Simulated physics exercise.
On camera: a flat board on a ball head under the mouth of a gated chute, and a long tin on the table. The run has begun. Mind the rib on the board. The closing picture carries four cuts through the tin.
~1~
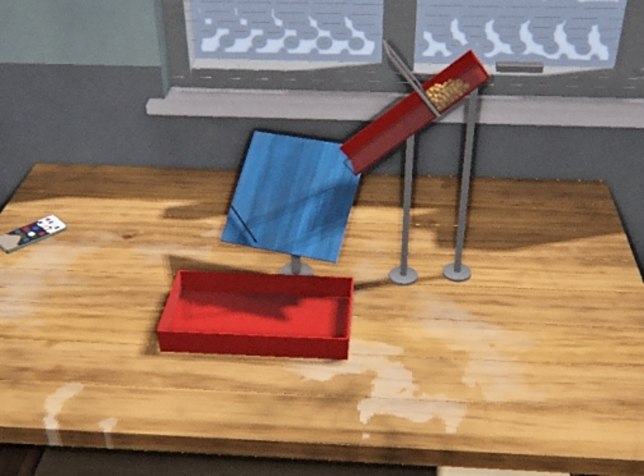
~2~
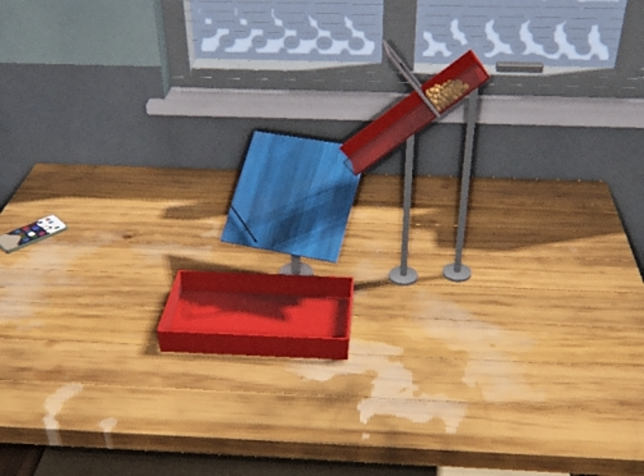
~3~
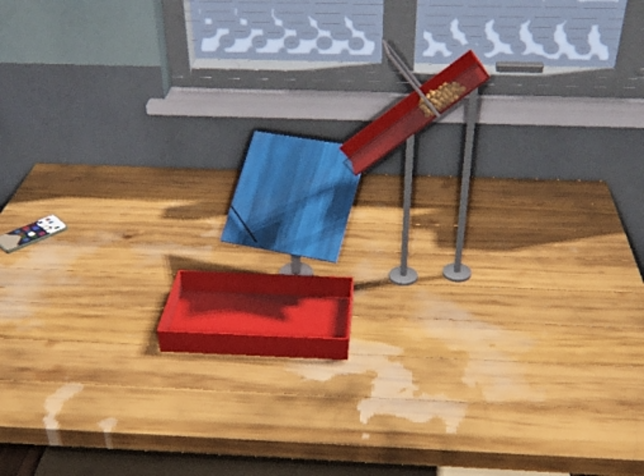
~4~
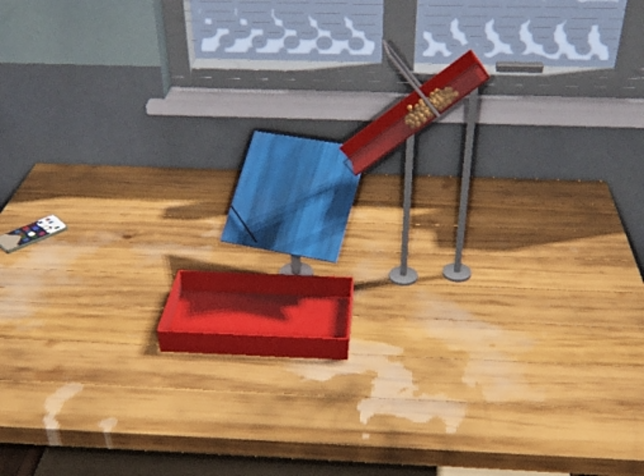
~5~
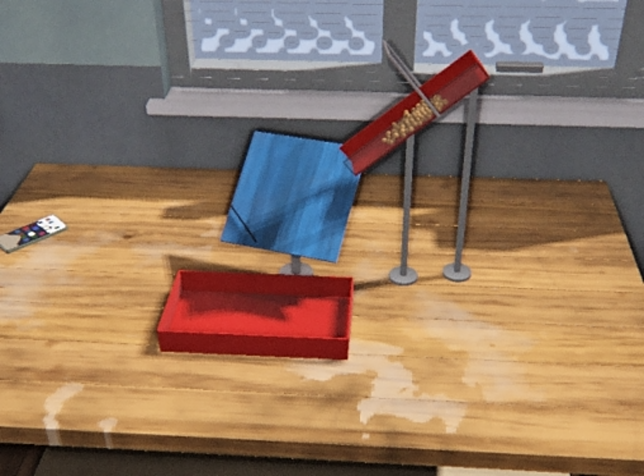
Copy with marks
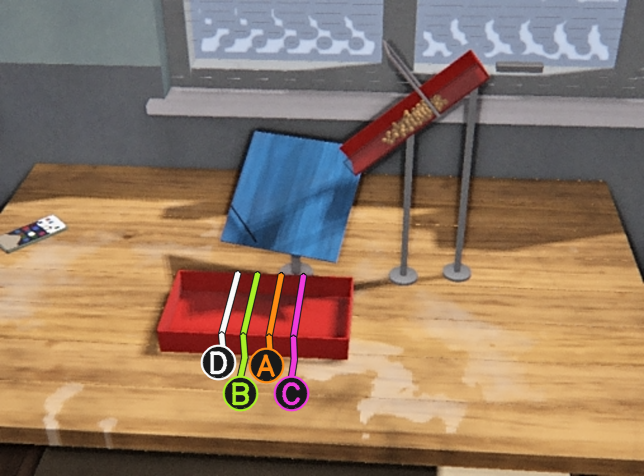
A red chute slopes down to the left on two grey stands above a worn wooden table, seen from slightly above in front of a grey wall and windows. Below its lower end stands a tilted blue board with a dark rib, behind an open, empty red tin, with a small patterned object at far left. Small tan beads bunched high in the chute slide down it, spreading into a longer streak, while the camera stays still.
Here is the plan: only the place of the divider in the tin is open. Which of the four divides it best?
B works best here.
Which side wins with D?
The right side.
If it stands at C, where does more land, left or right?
More lands on the left.
On the marked copy, line A crosses the front rim at (269, 335); line B crosses the front rim at (243, 334); line C crosses the front rim at (293, 336); line D crosses the front rim at (221, 333).
With A, of what is caught, most on the left of the divider, a small part on the right.
With B, of what is caught, about half on the left of the divider, about half on the right.
With C, of what is caught, nearly all on the left of the divider, a small part on the right.
With D, of what is caught, a small part on the left of the divider, most on the right.
